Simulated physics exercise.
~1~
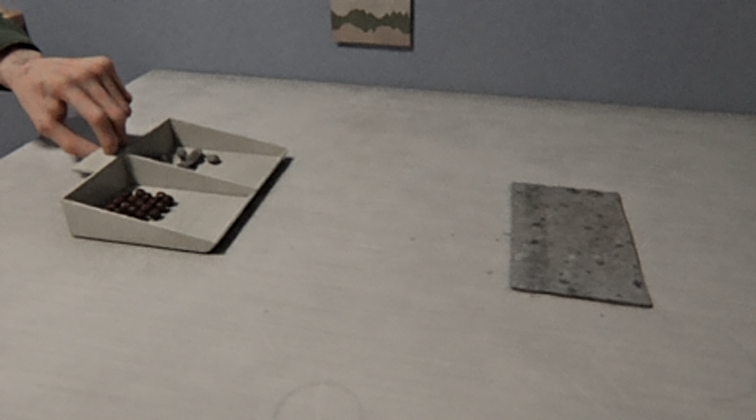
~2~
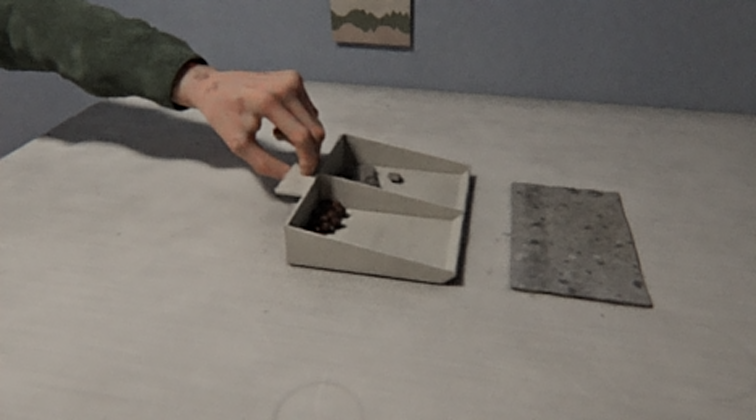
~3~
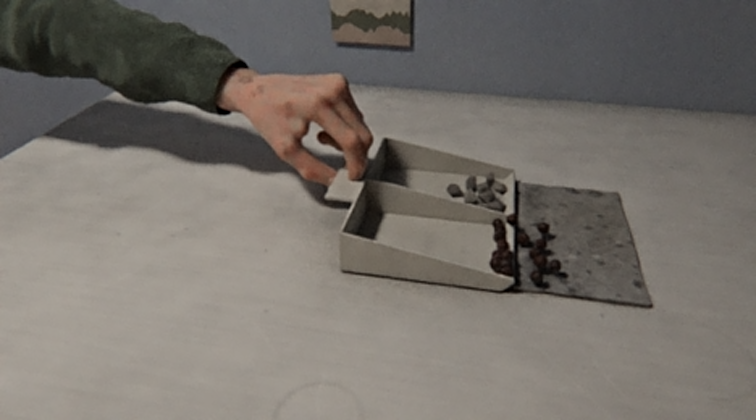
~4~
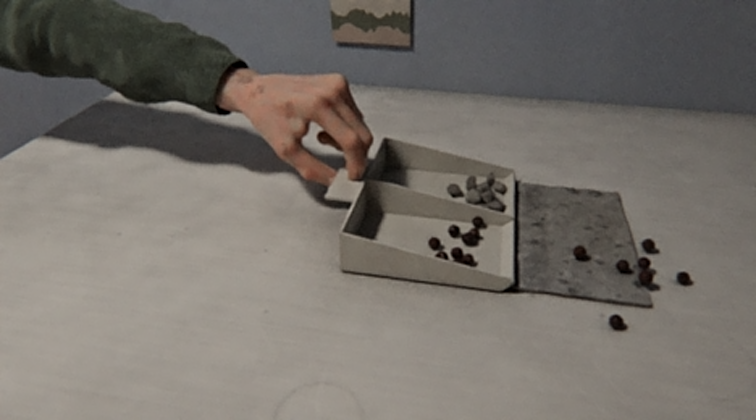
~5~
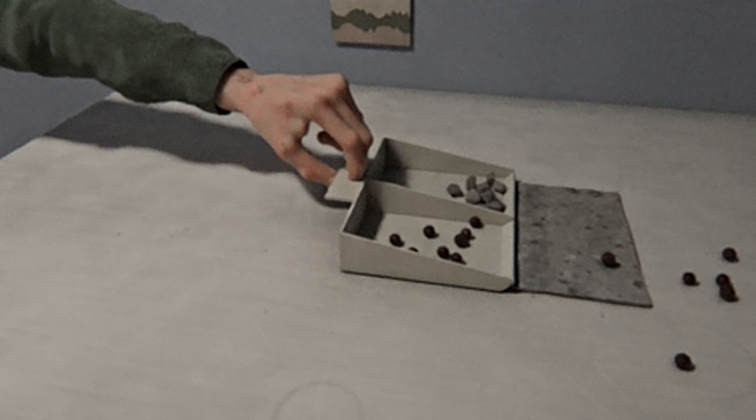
The clip shows a hand pushing a two-part tray rightward across a counter until it stops against a grey slab. Dark round pieces in the near part slide forward and some roll out over the slab onto the counter, while grey pebbles in the far part stay inside.
